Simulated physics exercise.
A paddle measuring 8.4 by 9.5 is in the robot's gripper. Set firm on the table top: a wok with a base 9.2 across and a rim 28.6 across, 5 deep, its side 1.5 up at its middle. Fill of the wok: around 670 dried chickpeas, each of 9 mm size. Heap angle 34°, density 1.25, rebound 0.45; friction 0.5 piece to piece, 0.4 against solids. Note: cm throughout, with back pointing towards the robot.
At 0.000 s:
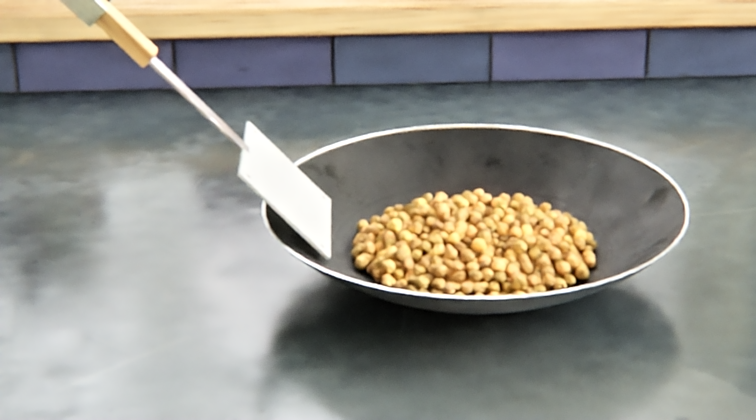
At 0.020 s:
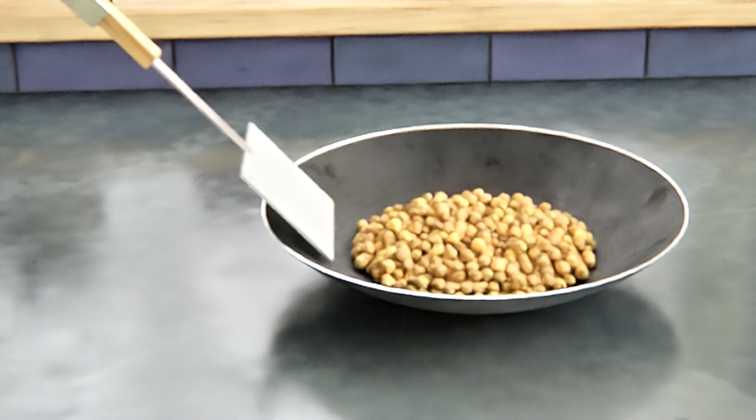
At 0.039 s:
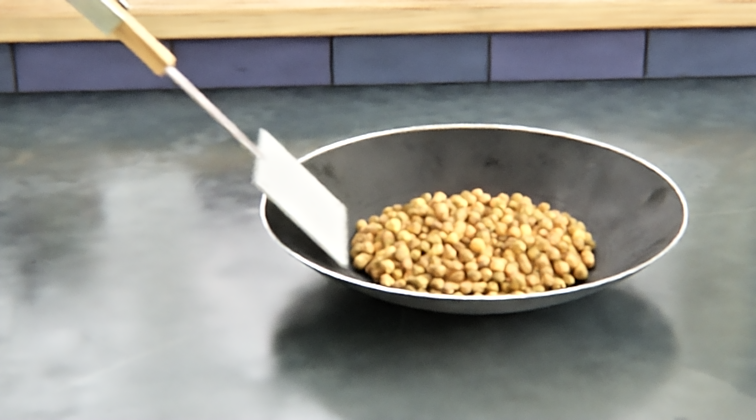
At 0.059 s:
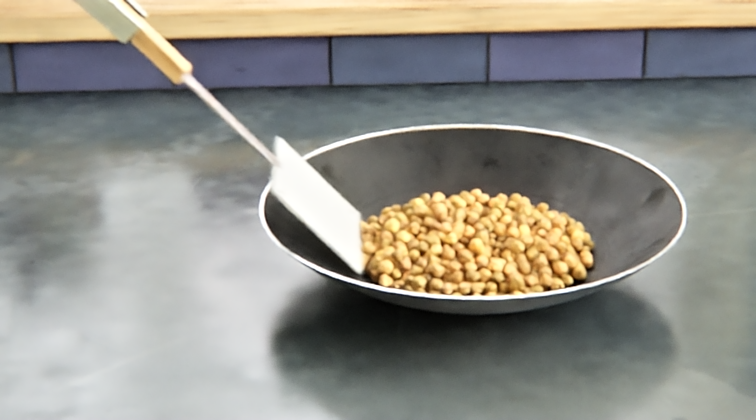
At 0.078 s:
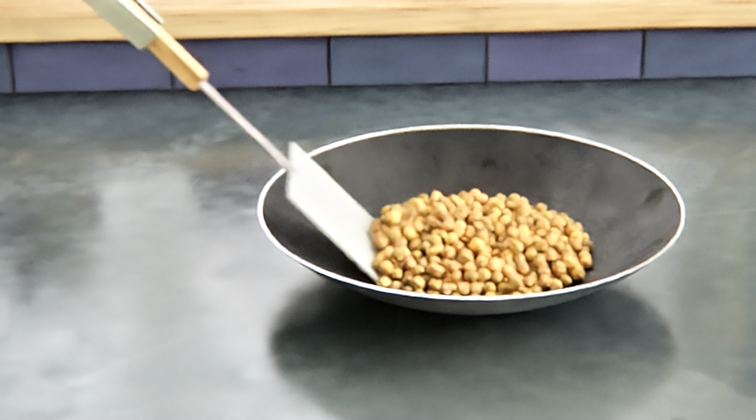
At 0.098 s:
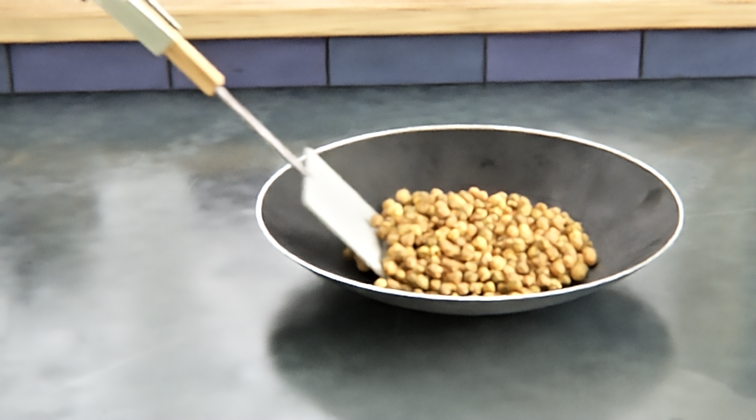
White paddle held by a robot gripper sliding rightward and down into a dark wok, nudging the edge of heaped chickpeas.
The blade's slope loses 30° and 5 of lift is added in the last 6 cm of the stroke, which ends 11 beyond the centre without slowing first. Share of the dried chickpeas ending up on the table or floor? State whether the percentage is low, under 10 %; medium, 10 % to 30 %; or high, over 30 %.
The percentage is medium.
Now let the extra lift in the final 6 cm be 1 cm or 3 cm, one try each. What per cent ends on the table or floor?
It comes to around 35 per cent on the first try and around 30 per cent on the second.
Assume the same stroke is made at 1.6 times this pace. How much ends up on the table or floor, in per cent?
Estimate: Approx. 35 %.
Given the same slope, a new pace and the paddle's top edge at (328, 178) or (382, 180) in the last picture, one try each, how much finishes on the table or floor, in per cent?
That comes to about 30 and about 45 percent, in that order.
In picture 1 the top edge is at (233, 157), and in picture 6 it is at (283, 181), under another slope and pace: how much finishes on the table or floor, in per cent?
Near 10 in a hundred.
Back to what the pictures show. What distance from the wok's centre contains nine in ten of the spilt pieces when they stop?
I reckon it's some 40 centimetres.
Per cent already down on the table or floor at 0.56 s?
That would be near 15 per cent, give or take.
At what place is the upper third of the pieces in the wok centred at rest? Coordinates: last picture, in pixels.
Centre: Roughly (592, 227).
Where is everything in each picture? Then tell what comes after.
Paddle top edge at (243, 147), sloping 48°; upper third of the load around (472, 237), from x 360 to 590, top at y 195; 670 in the wok, in the first picture.
Paddle top edge at (246, 148), sloping 48°; upper third of the load around (471, 237), from x 355 to 590, top at y 195, in the second picture.
Paddle top edge at (259, 155), sloping 48°; upper third of the load around (470, 238), from x 355 to 590, top at y 195, in the third picture.
Paddle top edge at (275, 163), sloping 48°; upper third of the load around (469, 238), from x 355 to 590, top at y 195, in the fourth picture.
Paddle top edge at (290, 169), sloping 48°; upper third of the load around (468, 237), from x 350 to 585, top at y 195, in the fifth picture.
Paddle top edge at (306, 174), sloping 48°; upper third of the load around (466, 237), from x 350 to 590, top at y 195; 670 in the wok, in the sixth picture.
By 0.20 s, sloping 48°, highest piece 4 above the table; 670 in the wok.
By 0.31 s, sloping 39°, highest piece 7 above the table; 668 in the wok, 2 on the blade or in flight.
By 0.56 s, sloping 18°, highest piece 6 above the table; 527 in the wok, 110 on the table or floor, 33 on the blade or in flight.
By 1.61 s, sloping 18°, highest piece 5 above the table; 527 in the wok, 143 on the table or floor.
Final count, 527 in the wok, 143 on the table or floor. That is 21 % on the table or floor.
